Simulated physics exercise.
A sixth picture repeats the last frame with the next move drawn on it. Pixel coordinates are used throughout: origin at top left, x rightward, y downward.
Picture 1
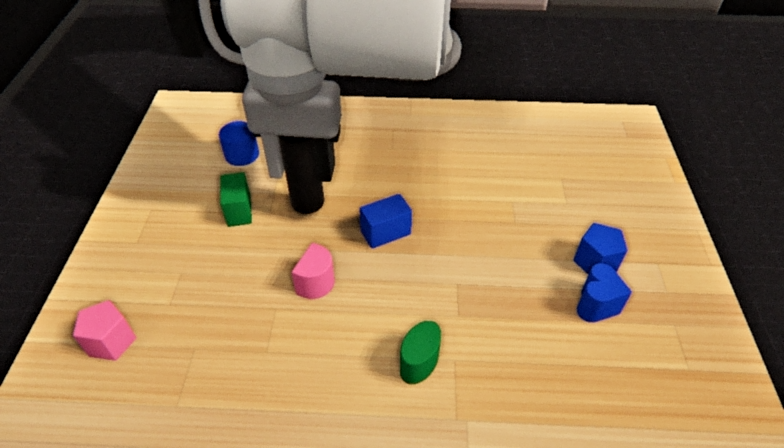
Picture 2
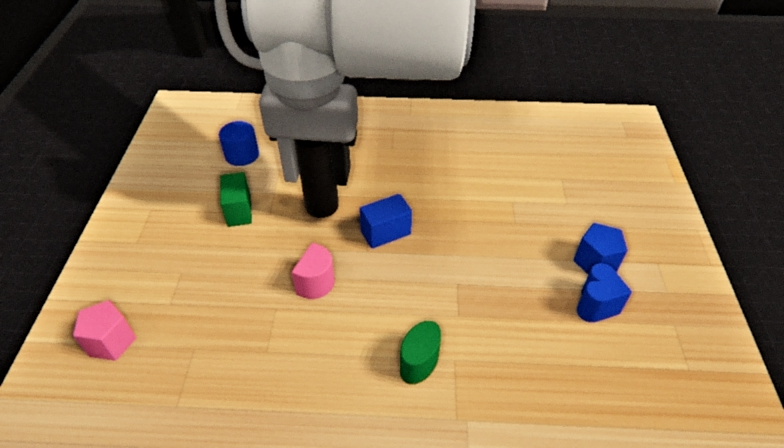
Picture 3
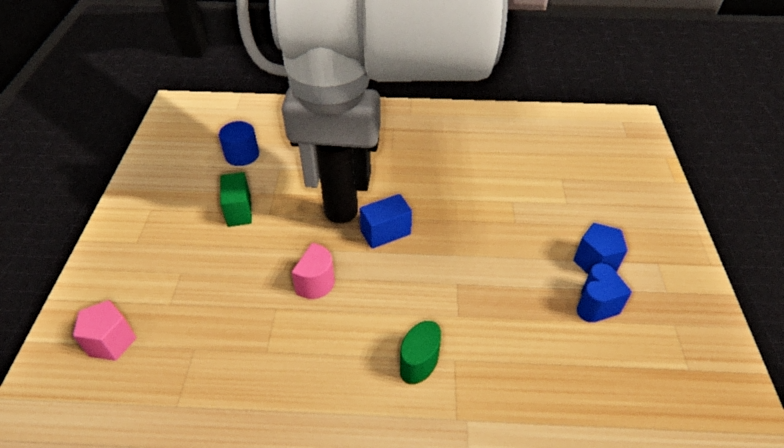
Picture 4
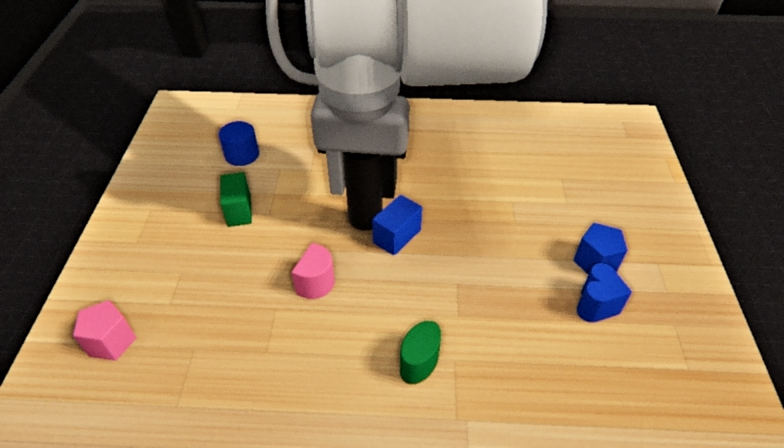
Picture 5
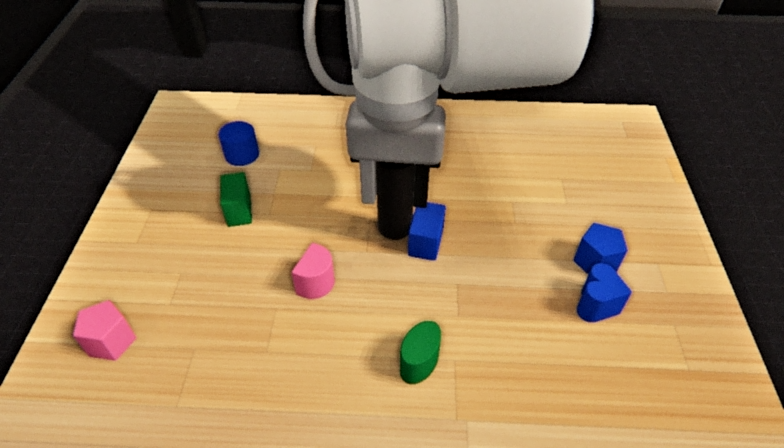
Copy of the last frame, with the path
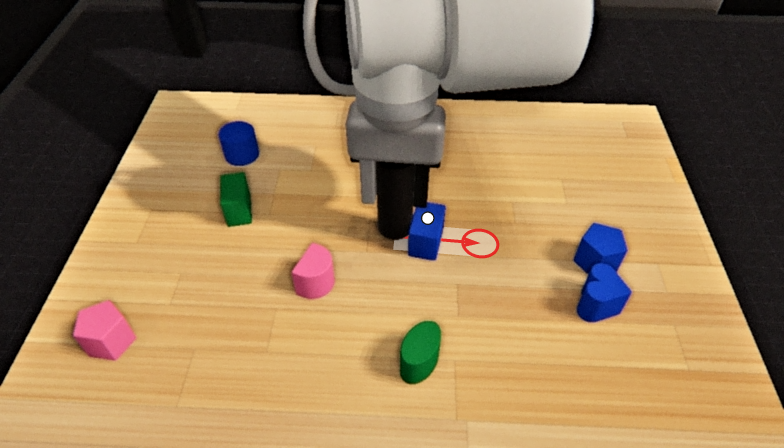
A grey and white robot arm with a black tip moves rightward over a light wooden tabletop, seen from above at an angle by a still camera. Around it lie a blue cylinder and green block at left, pink pieces at left and centre, a green oval in front, and two touching blue pieces at right. The tip reaches the blue oblong block near the middle and pushes it a little rightward, turning it.
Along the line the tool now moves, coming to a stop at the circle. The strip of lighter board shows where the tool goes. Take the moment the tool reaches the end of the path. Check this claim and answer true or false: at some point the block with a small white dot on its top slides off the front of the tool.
Answer: False.
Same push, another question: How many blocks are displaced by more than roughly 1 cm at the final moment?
1.
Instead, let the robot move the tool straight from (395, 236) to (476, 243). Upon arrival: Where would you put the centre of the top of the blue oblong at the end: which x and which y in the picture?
If I read the scene right, the answer is (513, 229).
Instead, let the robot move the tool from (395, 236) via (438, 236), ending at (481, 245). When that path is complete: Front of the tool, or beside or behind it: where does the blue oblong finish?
Final position: Ahead.
The line goes straight from (395, 236) to (480, 243); the dot is on the blue oblong.
On the path given first. Halfway along, tool at (439, 232); blue oblong at (473, 224).
At the end, tool at (482, 235); pink D-shaped block unmoved; blue oblong at (518, 229), turned 15° clockwise.
